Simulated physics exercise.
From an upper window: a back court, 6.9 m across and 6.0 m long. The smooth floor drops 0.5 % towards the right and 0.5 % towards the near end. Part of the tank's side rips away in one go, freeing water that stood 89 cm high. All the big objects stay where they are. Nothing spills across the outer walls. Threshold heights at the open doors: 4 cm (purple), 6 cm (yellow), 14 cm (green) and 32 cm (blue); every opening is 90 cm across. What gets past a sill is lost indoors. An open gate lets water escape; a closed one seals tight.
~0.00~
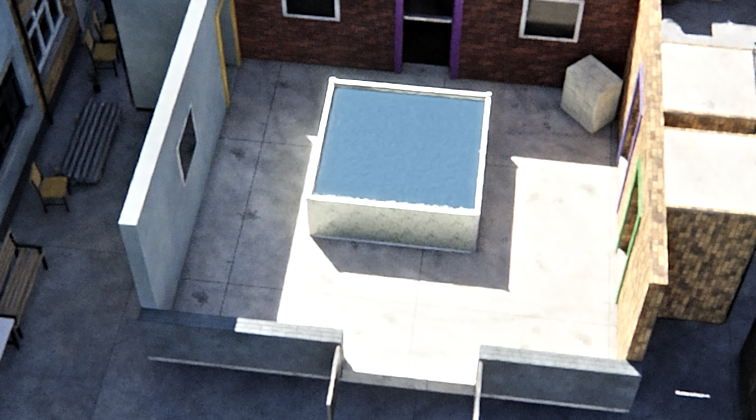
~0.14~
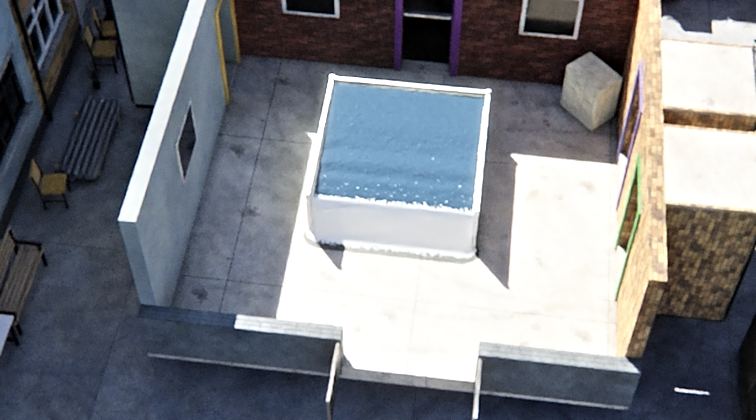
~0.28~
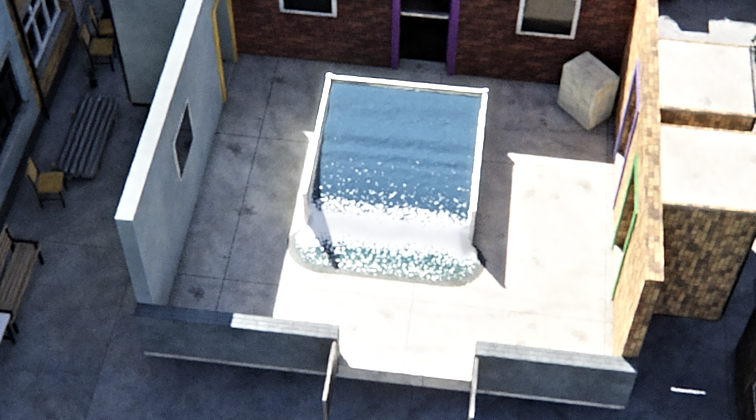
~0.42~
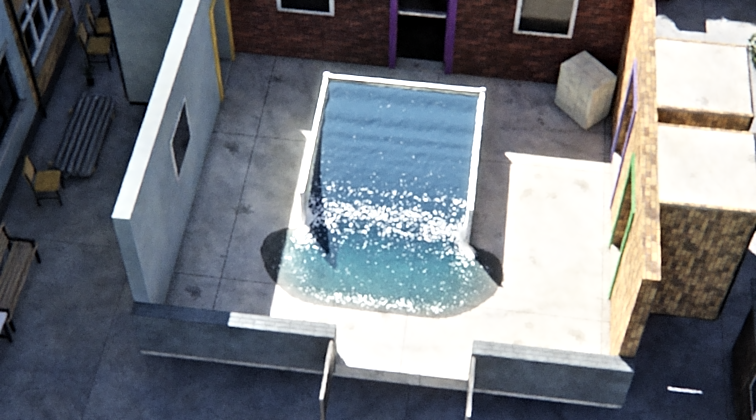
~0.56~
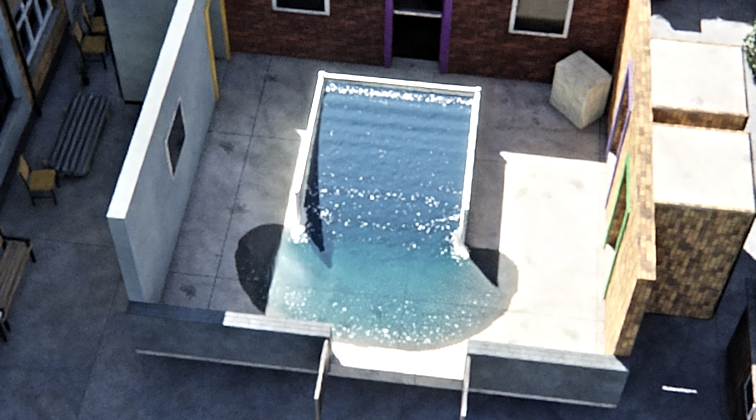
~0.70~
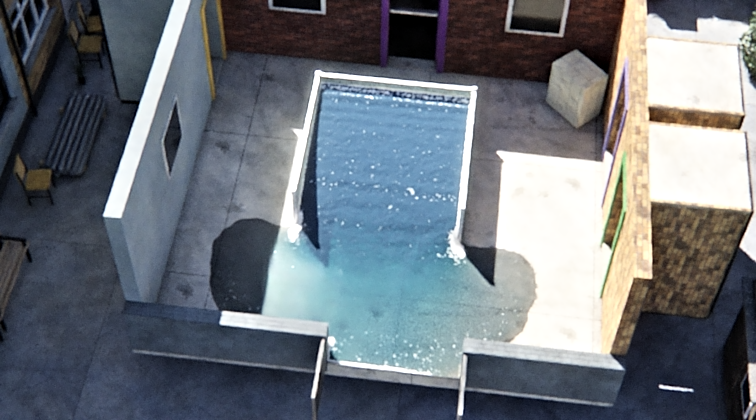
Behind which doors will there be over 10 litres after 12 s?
Within that time: At the purple door it passes the limit; at the yellow door it exceeds the limit; at the green door it keeps below the limit; at the blue door it does not reach the limit.
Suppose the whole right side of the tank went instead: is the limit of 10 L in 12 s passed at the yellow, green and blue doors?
Against that limit: Yellow over, green past it, blue over.
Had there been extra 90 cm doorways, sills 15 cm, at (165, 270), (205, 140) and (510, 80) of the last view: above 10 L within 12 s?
In that order: Above, not over, not over.
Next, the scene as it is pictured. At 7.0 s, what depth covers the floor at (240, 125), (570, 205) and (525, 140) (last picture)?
Roughly 6, 3 and 9 cm, in turn.
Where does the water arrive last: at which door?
Last comes the purple one.
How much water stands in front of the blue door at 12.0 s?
Some 7.5 cm.
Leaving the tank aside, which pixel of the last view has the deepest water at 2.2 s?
Around (161, 330).
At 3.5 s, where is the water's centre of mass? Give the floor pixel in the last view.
At about (356, 247).
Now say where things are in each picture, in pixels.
Still water, 89 cm deep, in the tank at (401, 147), in the first picture.
Water pours out at (391, 227) and has run 1.4 m, to (476, 251); typically 7 cm deep outside, 89 cm at the tank's back, in the second picture.
Water pours out at (388, 227) and has run 1.6 m, to (478, 269); typically 14 cm deep outside, 89 cm at the tank's back, in the third picture.
Water pours out at (385, 228) and has run 1.9 m, to (498, 277); typically 14 cm deep outside, 88 cm at the tank's back, in the fourth picture.
The front is at (502, 309), 2.3 m from the gap at (381, 227); 7.2 m2 of floor is under water; 81 cm left at the back of the tank, in the fifth picture.
The front is at a hidden place, 2.8 m from the gap at (377, 227); 9.9 m2 of floor is under water; 76 cm left at the back of the tank, in the sixth picture.
After 1.4 s water covers 35 % of the floor and is deepest (54 cm) near (314, 337); purple door not reached, yellow door not reached, green door not reached, blue door not reached.
After 2.2 s water covers 40 % of the floor and is deepest (55 cm) near (161, 330); purple door not reached, yellow door not reached, green door 2 cm at the sill, 0 L in, blue door not reached.
After 3.5 s water covers 75 % of the floor and is deepest (34 cm) near (150, 328); purple door not reached, yellow door 2 cm at the sill, 0 L in, green door 8 cm at the sill, 0 L in, blue door 4 cm at the sill, 0 L in.
After 7.0 s water covers 100 % of the floor and is deepest (16 cm) near (448, 106); purple door 5 cm at the sill, 1 L in, yellow door 14 cm at the sill, 49 L in, green door 6 cm at the sill, 0 L in, blue door 3 cm at the sill, 0 L in.
After 12.0 s water covers 100 % of the floor and is deepest (14 cm) near (598, 329); purple door 6 cm at the sill, 21 L in, yellow door 6 cm at the sill, 94 L in, green door 11 cm at the sill, 0 L in, blue door 8 cm at the sill, 0 L in.
